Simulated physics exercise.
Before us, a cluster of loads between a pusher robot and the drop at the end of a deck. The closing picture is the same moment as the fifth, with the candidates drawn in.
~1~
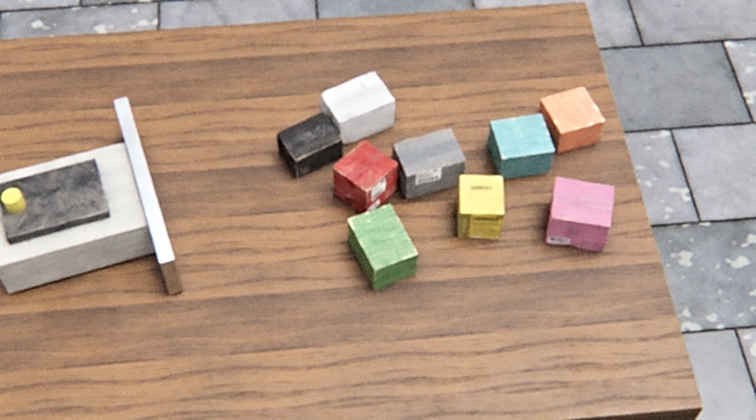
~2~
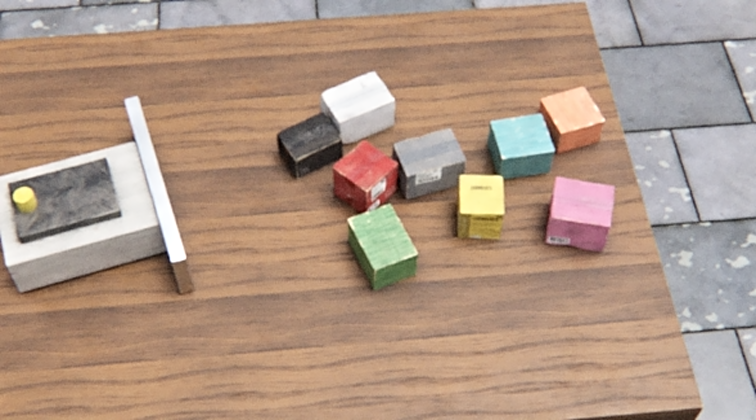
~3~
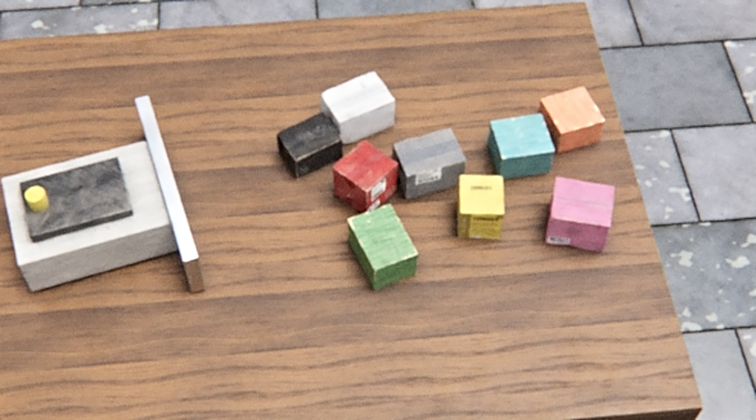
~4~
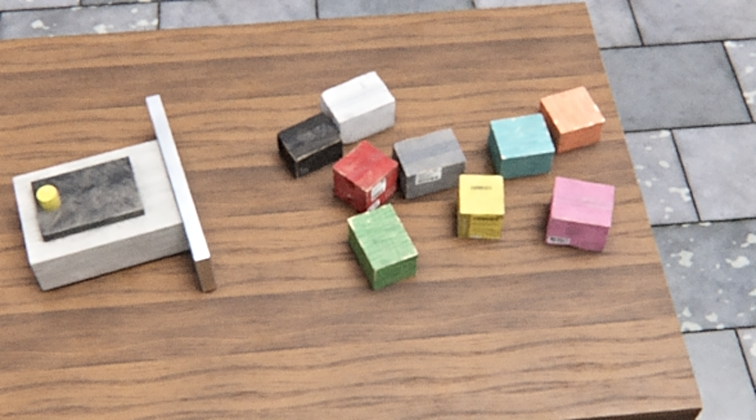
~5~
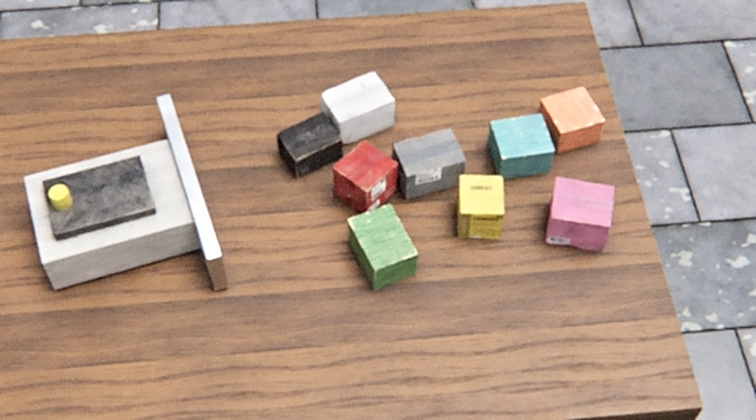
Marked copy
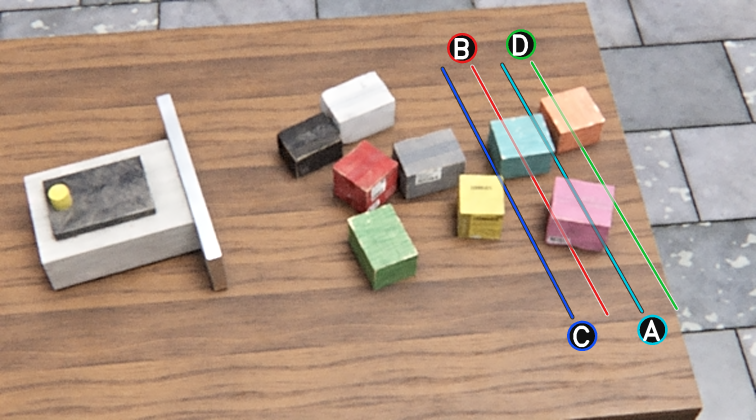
A pale flat-fronted robot creeps rightward across a wooden deck toward a cluster of motionless colourful blocks.
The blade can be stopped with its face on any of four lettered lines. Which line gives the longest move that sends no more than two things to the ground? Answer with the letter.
The farthest such stop is B.
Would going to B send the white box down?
No.
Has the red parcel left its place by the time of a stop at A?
By then, yes.
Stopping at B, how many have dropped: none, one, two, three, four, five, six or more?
In all, two.
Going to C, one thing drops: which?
The orange crate goes over.
On the copy, A at (567, 178); B at (535, 180); C at (502, 183); D at (598, 175).
On B. First, robot (236, 184); white box (376, 104); black box (337, 145).
Then, robot (365, 175); orange crate (599, 110); pink box (587, 215).
Finally, robot (461, 168); orange crate over the edge; turquoise crate over the edge; two fallen.
By contrast, A drops four; C is within the limit but short; D drops six.
